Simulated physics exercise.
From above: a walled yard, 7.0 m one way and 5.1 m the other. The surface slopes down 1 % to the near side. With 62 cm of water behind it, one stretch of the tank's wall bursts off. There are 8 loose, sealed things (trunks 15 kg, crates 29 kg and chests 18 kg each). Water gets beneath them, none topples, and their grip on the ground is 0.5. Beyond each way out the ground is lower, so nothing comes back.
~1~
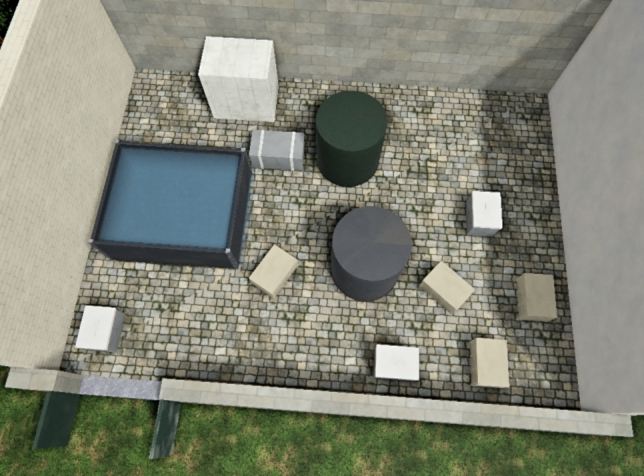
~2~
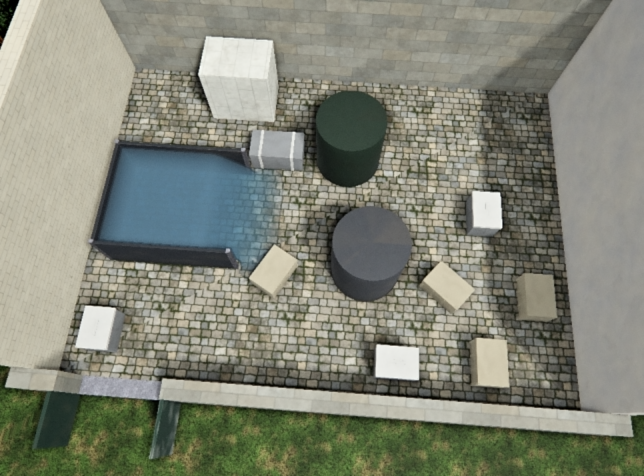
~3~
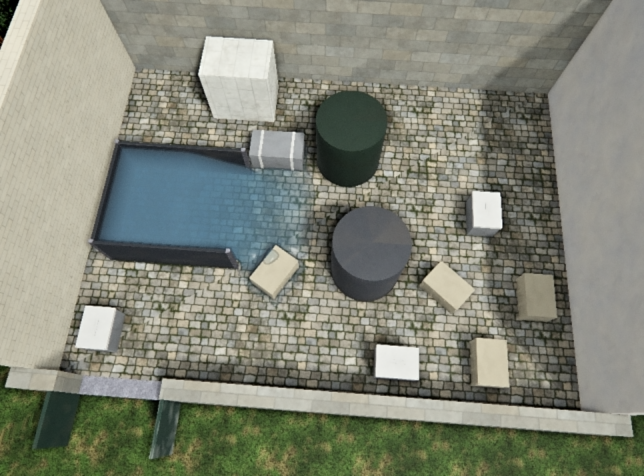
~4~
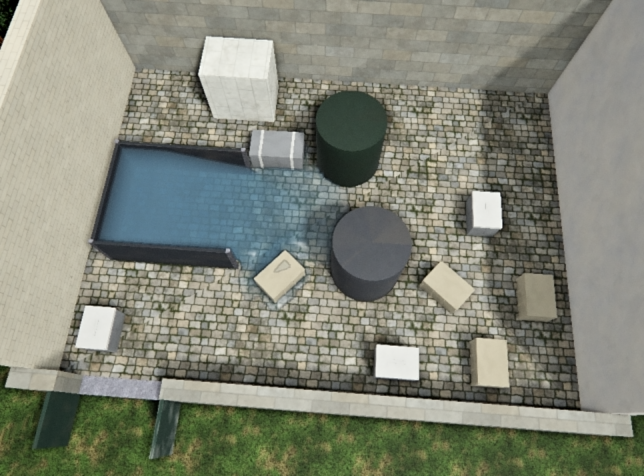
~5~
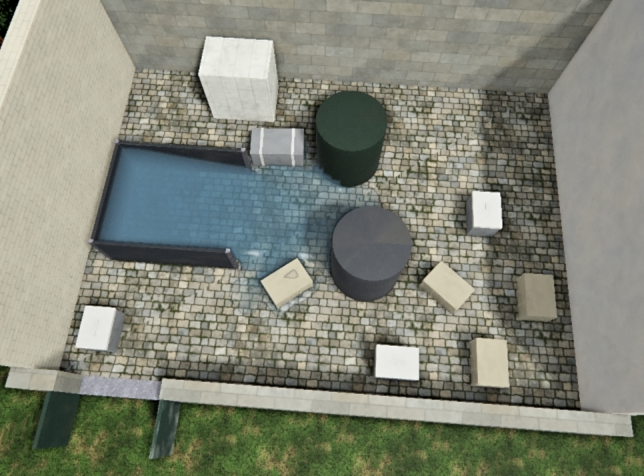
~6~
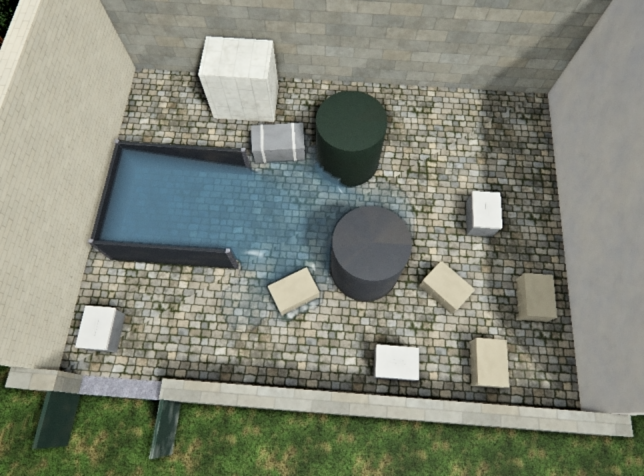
Water bursts from the right side of a dark-walled tank in a cobbled, walled yard and spreads rightward across the paving. It flows around a tan crate and reaches two large cylinders, nudging the crate a short way right and toward the near side, while a grey trunk shifts slightly.
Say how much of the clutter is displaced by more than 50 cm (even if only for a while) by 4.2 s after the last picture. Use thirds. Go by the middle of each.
That comes to between one and two thirds.
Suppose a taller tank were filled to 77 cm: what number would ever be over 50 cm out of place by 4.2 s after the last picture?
In that case 4 of them.
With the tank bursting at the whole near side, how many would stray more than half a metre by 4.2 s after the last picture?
In that case 2 of them.
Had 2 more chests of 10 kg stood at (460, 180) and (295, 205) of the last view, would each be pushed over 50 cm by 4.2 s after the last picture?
In that order: More, past it.
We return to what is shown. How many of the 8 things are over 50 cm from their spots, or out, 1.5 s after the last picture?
By then 2.
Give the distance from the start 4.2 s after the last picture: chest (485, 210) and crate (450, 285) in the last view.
In turn: 80 cm, 0 cm.
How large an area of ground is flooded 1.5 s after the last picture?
Some 21 m2.
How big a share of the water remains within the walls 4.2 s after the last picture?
About 100 per cent.
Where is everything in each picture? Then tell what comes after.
The first picture shows a crate at (273, 269), on the bottom; a trunk at (277, 144) rests on the ground; 2.7 m2 under water; 0 of 8 have shifted.
The second picture shows a crate at (273, 269), on the bottom; a trunk at (277, 144), on the bottom; 3.6 m2 under water; 0 of 8 have shifted.
The third picture shows a crate at (274, 269), on the bottom; a trunk at (277, 144) rests on the ground; water covers 4.4 m2; 0 of 8 have shifted.
The fourth picture shows a crate at (279, 274), on the bottom, 12 cm from its start; a trunk at (277, 144) rests on the ground; 5.3 m2 under water; 1 of 8 have shifted.
The fifth picture shows a crate at (287, 281), on the bottom, 26 cm from its start; a trunk at (277, 141) rests on the ground, 5 cm from its start; water covers 6.0 m2; 2 of 8 have shifted.
The sixth picture shows a crate at (294, 289), on the bottom, 41 cm from its start; a trunk at (278, 136), on the bottom, 13 cm from its start; 6.8 m2 under water; 2 of 8 have shifted.
Then, 0.4 s after the last picture 1 of 8 are over 50 cm from their spots; 0 afloat.
Then, 1.5 s after the last picture 2 of 8 are over 50 cm from their spots; 0 afloat.
Then, 2.8 s after the last picture 3 of 8 are over 50 cm from their spots; 1 afloat.
Then, 4.2 s after the last picture 3 of 8 are over 50 cm from their spots, and 3 have been at some point; 2 afloat.
